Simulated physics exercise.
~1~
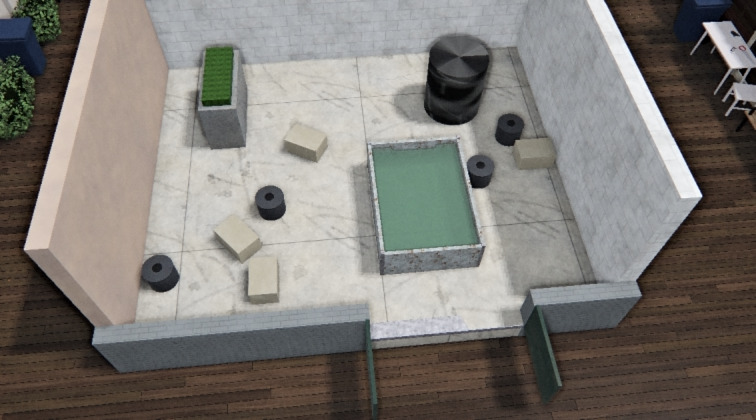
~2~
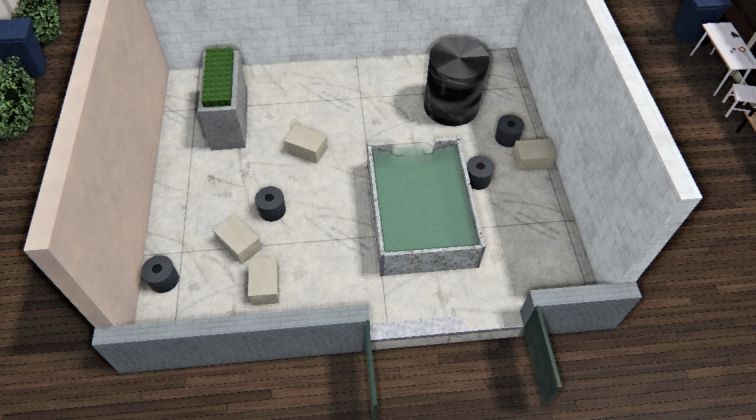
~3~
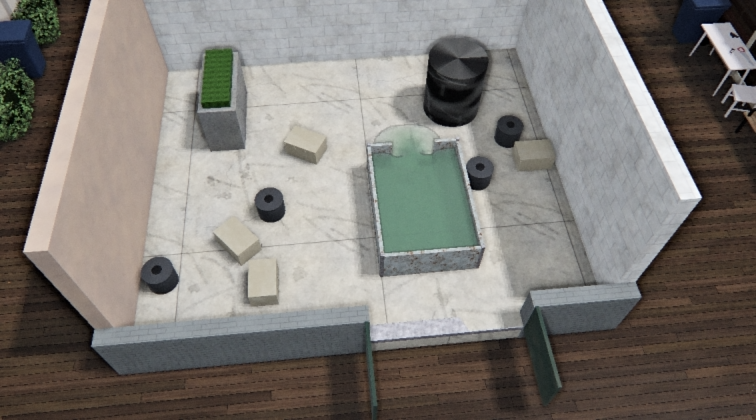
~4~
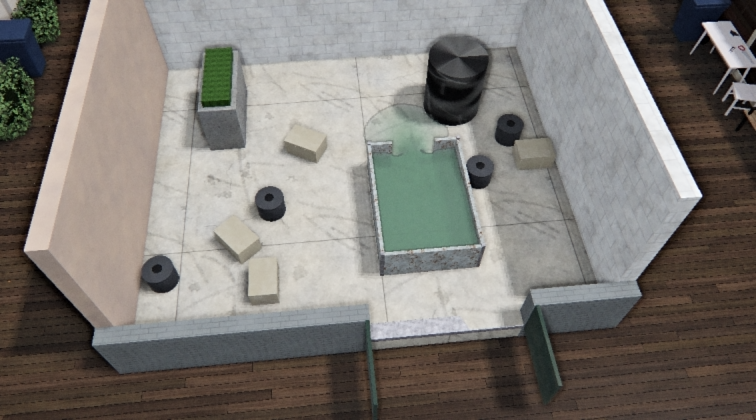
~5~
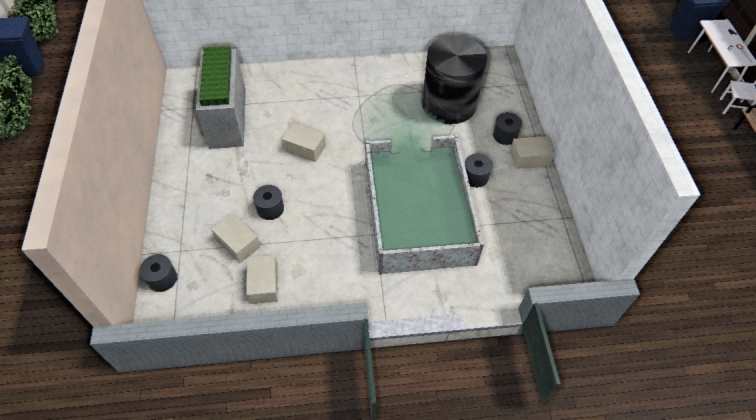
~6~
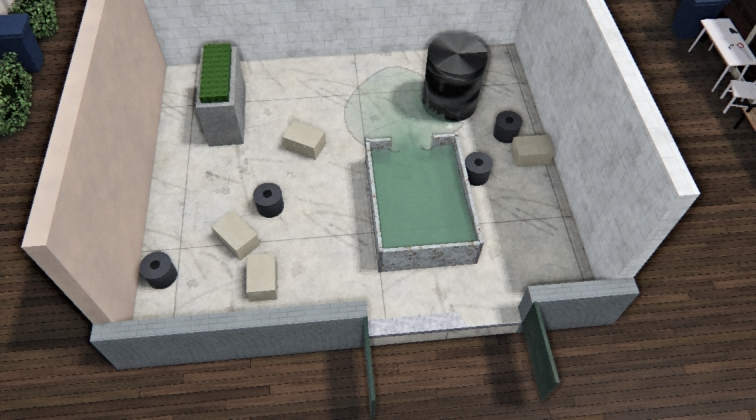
To begin with, green liquid fills a stone-walled tank in a pale walled yard, with dark round tubs and beige blocks scattered around it. Then a gap appears in the tank's far wall, and liquid pours through, fanning out in a thin, widening sheet across the floor while the loose objects stay put.
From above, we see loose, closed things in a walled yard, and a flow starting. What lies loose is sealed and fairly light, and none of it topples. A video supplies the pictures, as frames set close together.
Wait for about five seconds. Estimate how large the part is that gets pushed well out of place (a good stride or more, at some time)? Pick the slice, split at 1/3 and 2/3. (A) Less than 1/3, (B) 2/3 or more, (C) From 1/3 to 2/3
The answer is A.
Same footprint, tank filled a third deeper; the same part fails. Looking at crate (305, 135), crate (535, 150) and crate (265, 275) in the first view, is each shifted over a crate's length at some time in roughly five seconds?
Well, in sequence: Not carried that far, carried that far, not carried that far.
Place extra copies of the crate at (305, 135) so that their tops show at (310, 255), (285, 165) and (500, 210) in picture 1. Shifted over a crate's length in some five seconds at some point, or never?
Listed in order: Hardly budges, hardly budges, then hardly budges.
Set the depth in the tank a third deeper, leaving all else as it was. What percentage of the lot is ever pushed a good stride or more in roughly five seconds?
Roughly 20 %.
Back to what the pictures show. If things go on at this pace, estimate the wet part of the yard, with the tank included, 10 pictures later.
I'd say around 35 in a hundred.
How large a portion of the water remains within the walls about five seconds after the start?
Close to 100 per cent, I think.
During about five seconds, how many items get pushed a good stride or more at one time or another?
The total is 0.
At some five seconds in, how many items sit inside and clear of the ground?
My tally gives 1.
A moment on, 0 of 8 are well off their spots; 0 afloat.
Next, 0 of 8 are well off their spots; 0 afloat.
Later, 0 of 8 are well off their spots; 1 afloat.
In the end, 0 of 8 are well off their spots, and 0 have been at some point; 1 afloat.
